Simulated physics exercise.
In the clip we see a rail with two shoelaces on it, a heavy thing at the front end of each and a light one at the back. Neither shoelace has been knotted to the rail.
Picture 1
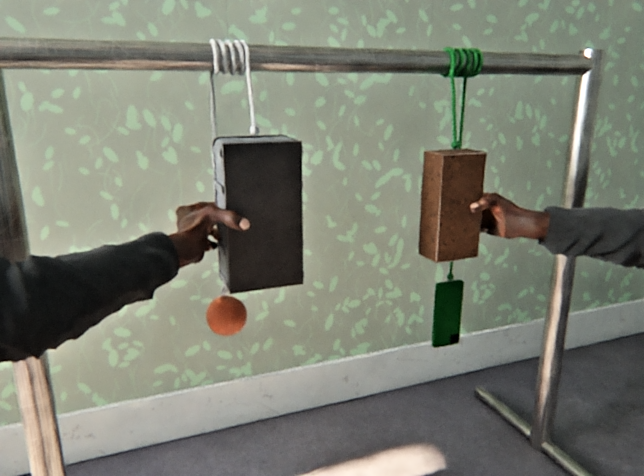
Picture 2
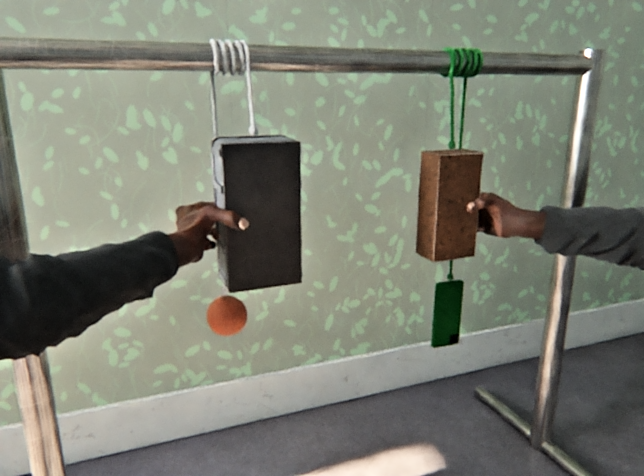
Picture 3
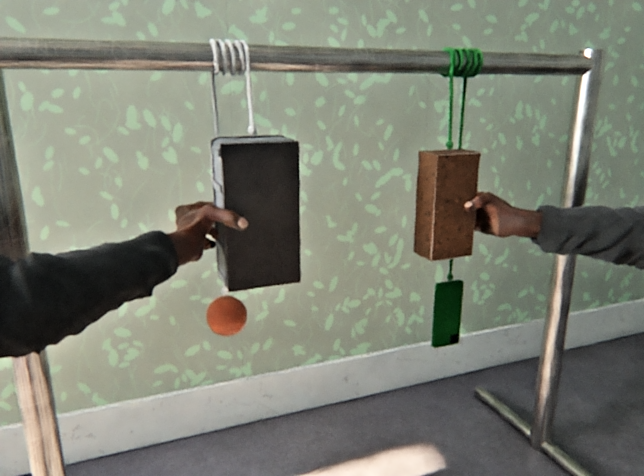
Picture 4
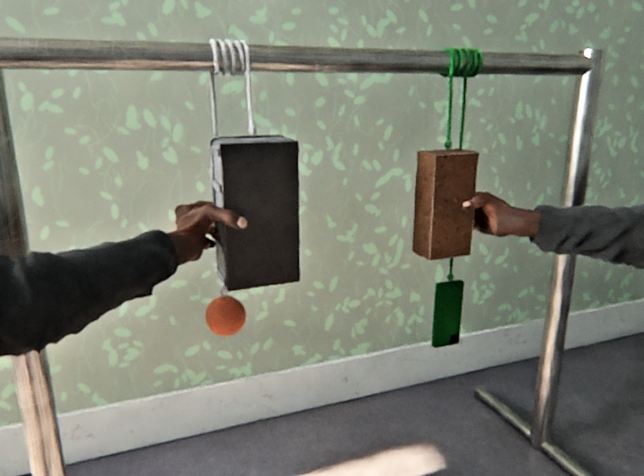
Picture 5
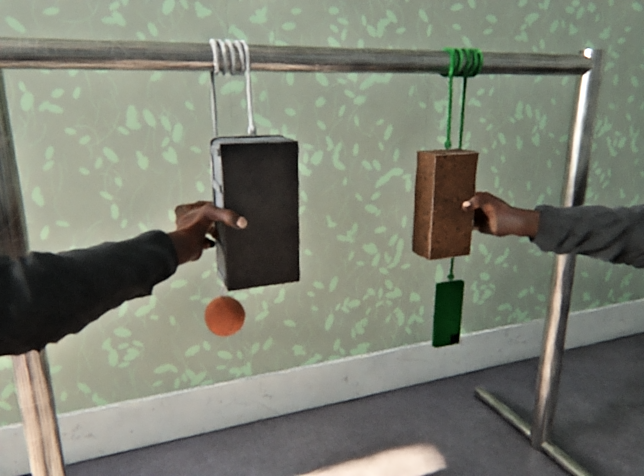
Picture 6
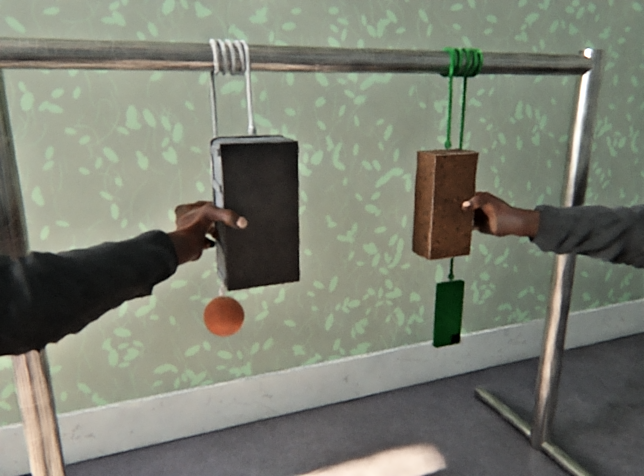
Against a green leafy wall, two hands held a dark grey case and a brown brick hanging from laces wound round a rail, an orange and a phone dangling below, and nudged them slightly left.
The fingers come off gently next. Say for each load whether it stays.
As I see it, the grey case remains hanging. The brick remains hanging.
Then, 0.38 s later than the last view, grey case in the air near (253, 211); brick in the air near (447, 185).
Then, 0.88 s later than the last view, grey case in the air near (252, 212); brick in the air near (445, 195).
Finally, grey case in the air near (252, 211); brick in the air near (445, 191). The grey case stays hanging and the brick is held.
